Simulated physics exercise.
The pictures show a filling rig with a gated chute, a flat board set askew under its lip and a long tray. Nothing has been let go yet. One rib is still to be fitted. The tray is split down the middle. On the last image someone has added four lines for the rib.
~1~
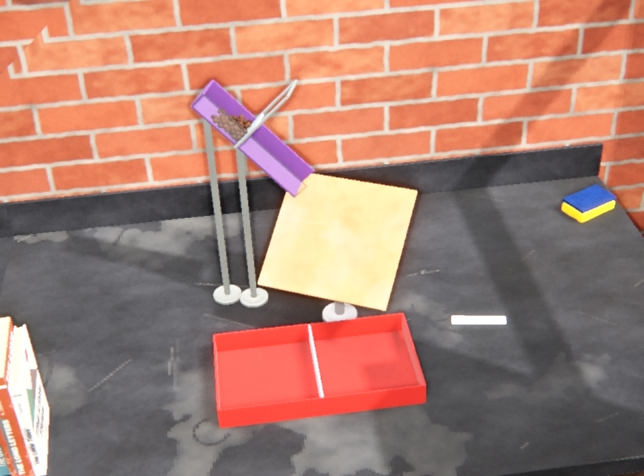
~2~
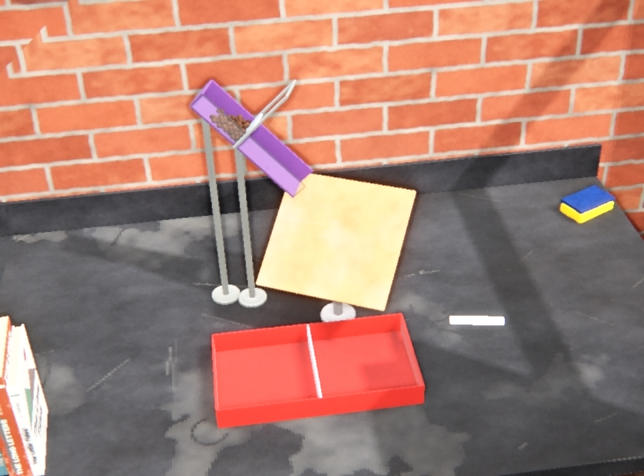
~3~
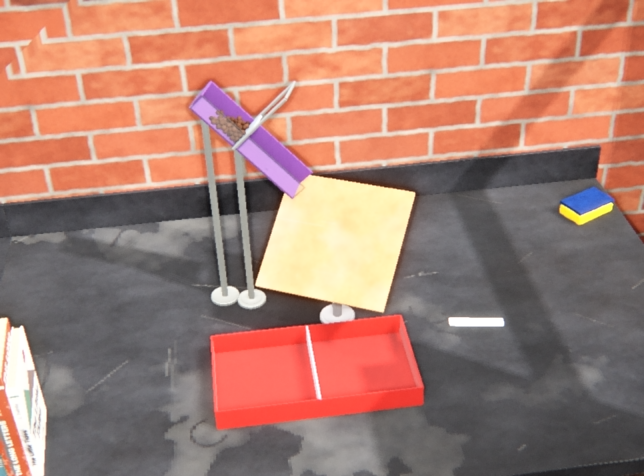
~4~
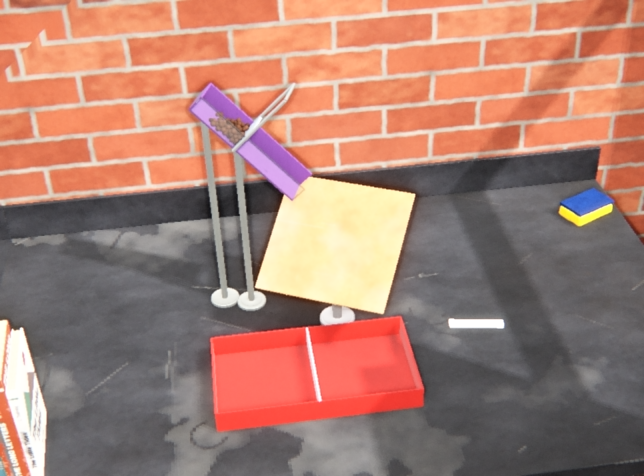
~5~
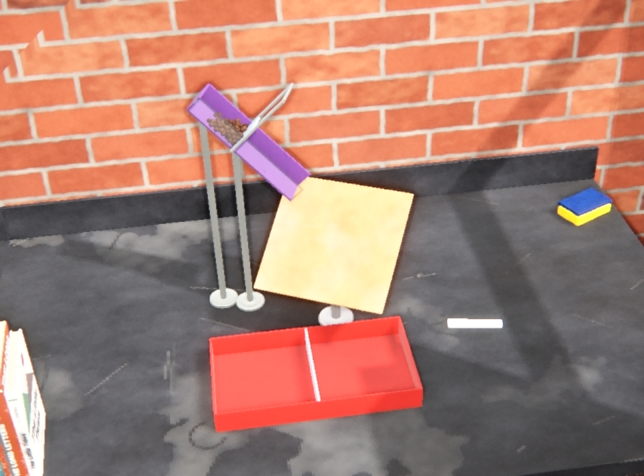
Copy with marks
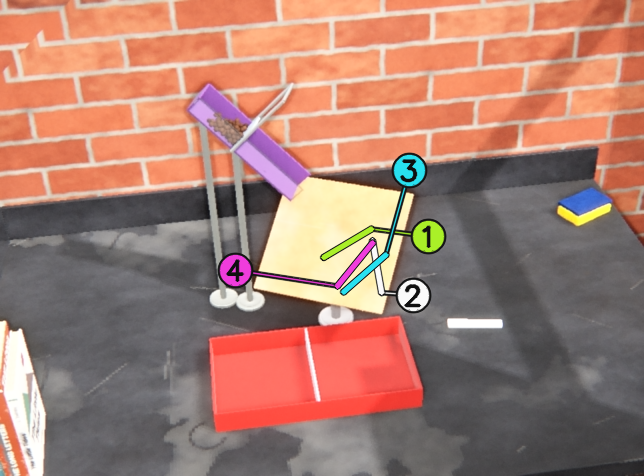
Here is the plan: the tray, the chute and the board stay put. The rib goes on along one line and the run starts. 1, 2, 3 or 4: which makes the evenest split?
3 works best here.
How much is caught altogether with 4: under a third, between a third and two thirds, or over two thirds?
Over two thirds.
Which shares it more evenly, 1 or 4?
That is line 4.
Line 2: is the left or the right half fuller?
The right half.
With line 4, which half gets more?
The left half.
On the marked copy, line 1 from (371, 229) to (323, 257); line 2 from (372, 240) to (381, 292); line 3 from (385, 254) to (343, 292); line 4 from (372, 242) to (337, 285).
For line 1, of what is caught, nearly all in the left half, a small part in the right.
For line 2, of what is caught, a small part in the left half, most in the right.
For line 3, of what is caught, about half in the left half, about half in the right.
For line 4, of what is caught, most in the left half, about a quarter in the right.
